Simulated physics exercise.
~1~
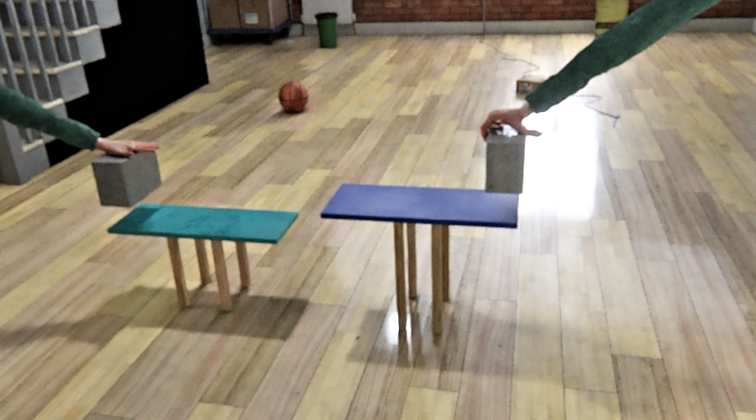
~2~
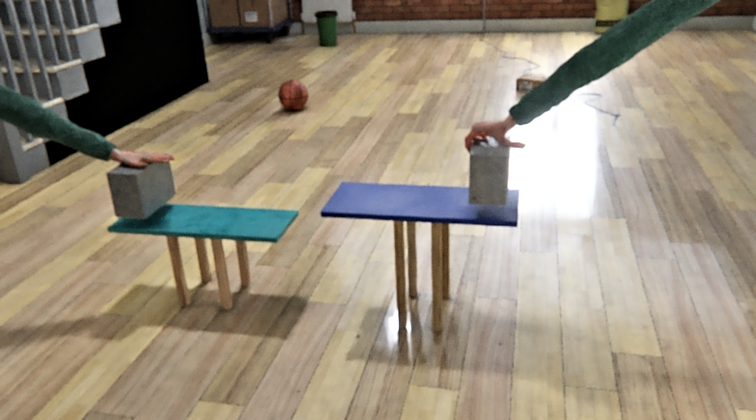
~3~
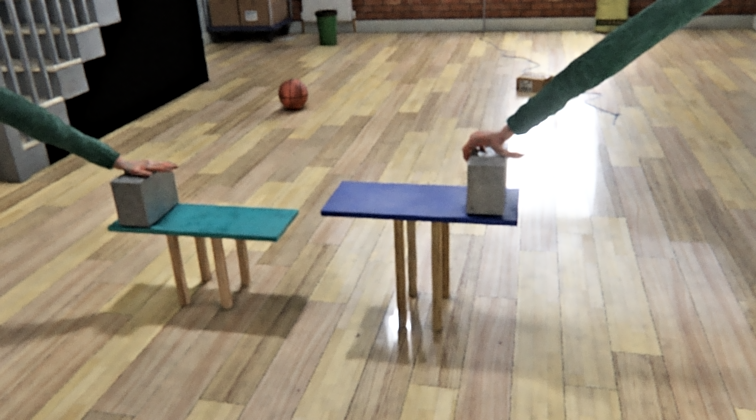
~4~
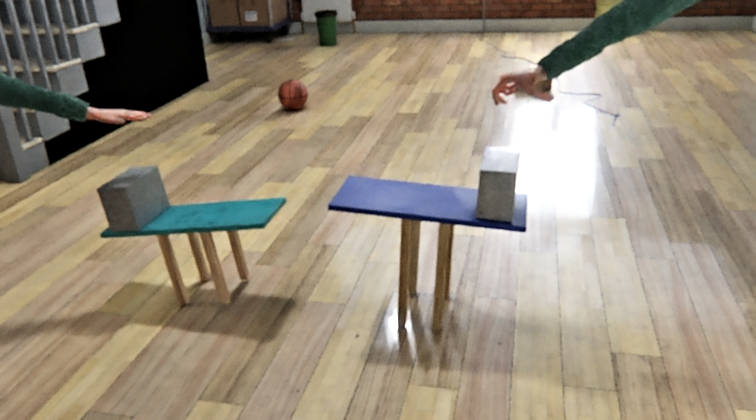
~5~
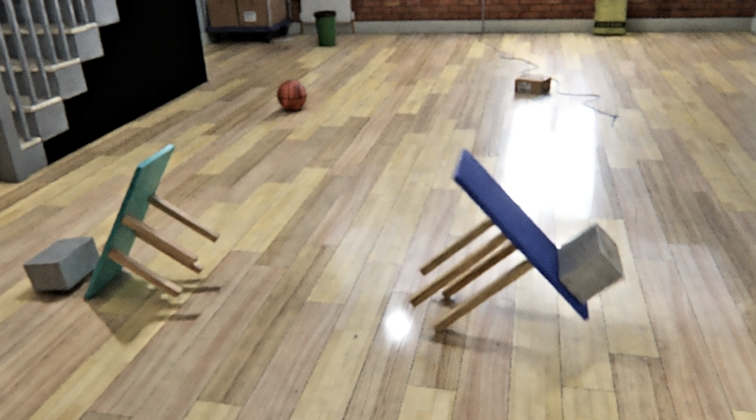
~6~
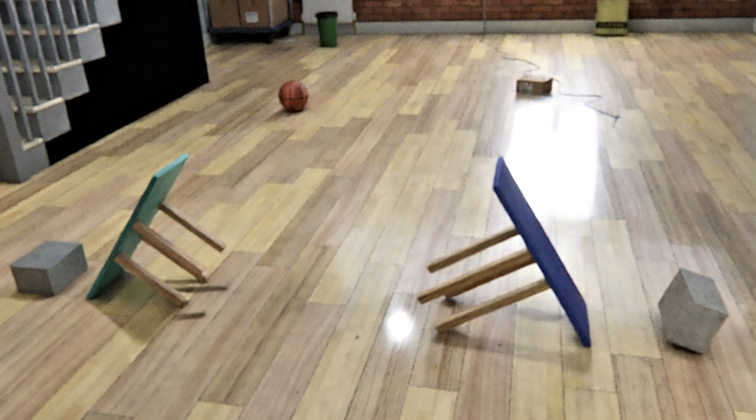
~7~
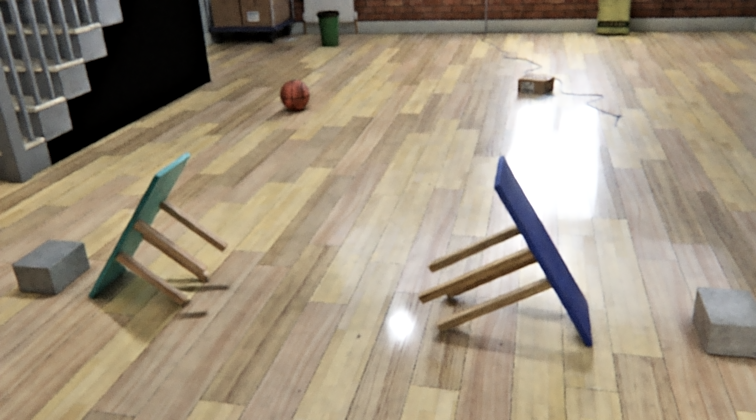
We see two hands lower grey blocks onto the outer ends of a turquoise trestle and a taller blue one, then let go; both trestles tip outward and topple, the blocks tumble onto the wooden floor, and everything ends up lying there, the trestles resting tilted with their legs sideways.
